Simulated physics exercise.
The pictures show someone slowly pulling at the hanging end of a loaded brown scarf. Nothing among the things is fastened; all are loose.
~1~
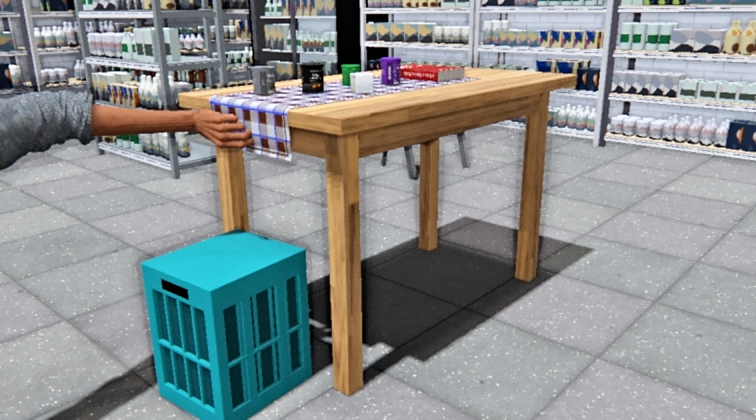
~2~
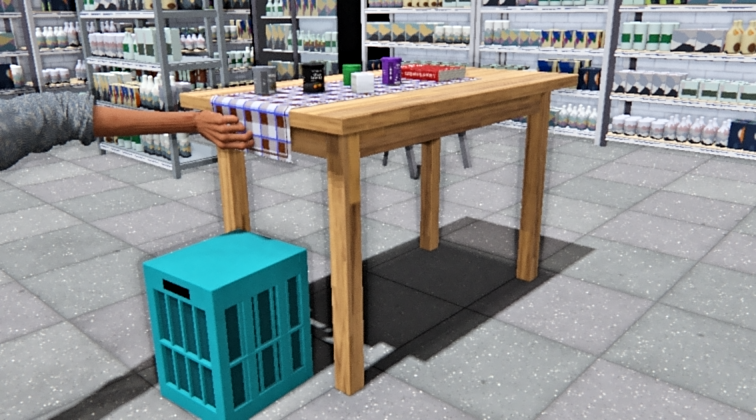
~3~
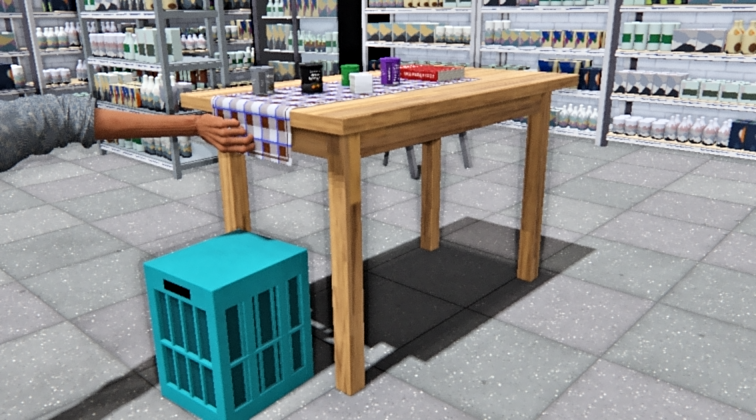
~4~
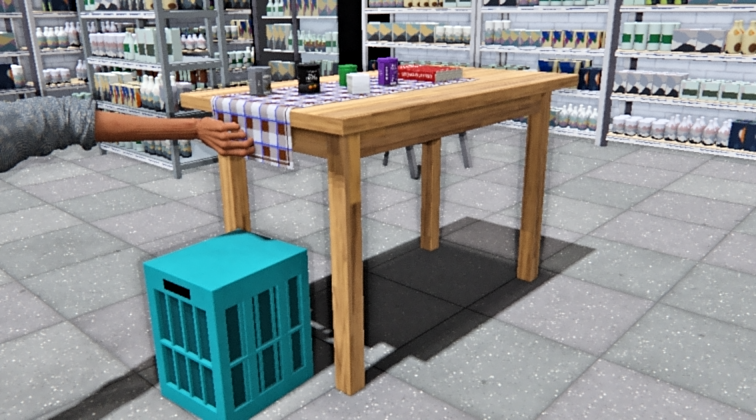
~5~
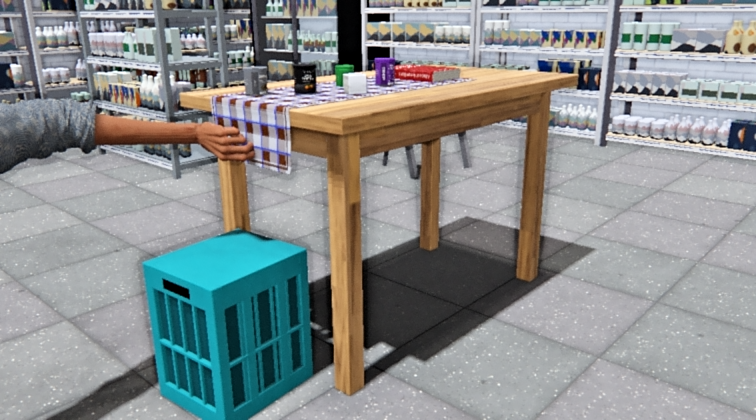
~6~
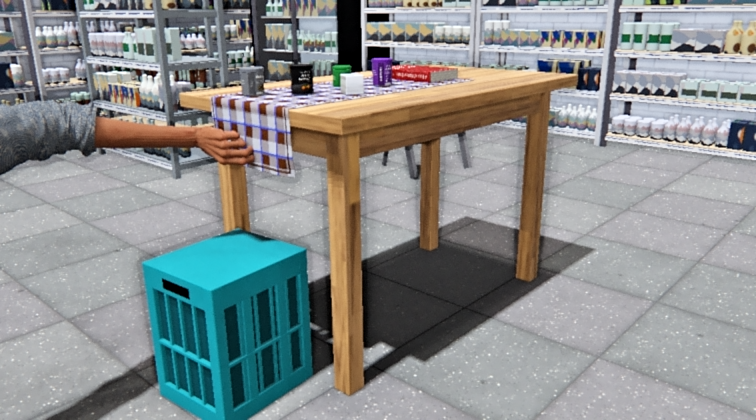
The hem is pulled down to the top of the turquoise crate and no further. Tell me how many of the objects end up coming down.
Objects that come down: Two.
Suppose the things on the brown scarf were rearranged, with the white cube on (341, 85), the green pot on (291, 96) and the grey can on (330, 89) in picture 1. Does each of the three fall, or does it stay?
Briefly: White cube stays; green pot drops; grey can stays.
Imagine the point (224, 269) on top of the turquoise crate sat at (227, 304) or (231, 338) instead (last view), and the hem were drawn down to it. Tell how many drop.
The tally is 3 and 4.
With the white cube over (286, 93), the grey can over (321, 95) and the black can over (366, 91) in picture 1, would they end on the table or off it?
Final state: The white cube is no longer up, the grey can is no longer up, the black can is still in place.
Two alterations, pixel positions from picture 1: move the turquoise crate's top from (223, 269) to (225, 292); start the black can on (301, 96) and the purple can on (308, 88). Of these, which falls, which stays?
Black can: Off. Purple can: Off.
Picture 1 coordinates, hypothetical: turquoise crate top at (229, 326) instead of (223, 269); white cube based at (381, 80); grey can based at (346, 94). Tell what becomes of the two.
Observed: White cube remains seated; grey can departs.
Soon after, hem near (254, 222); grey can gone.
Then, hem on the crate; grey can and black can gone.
At rest, hem on the crate; grey can and black can gone. The table loses two.
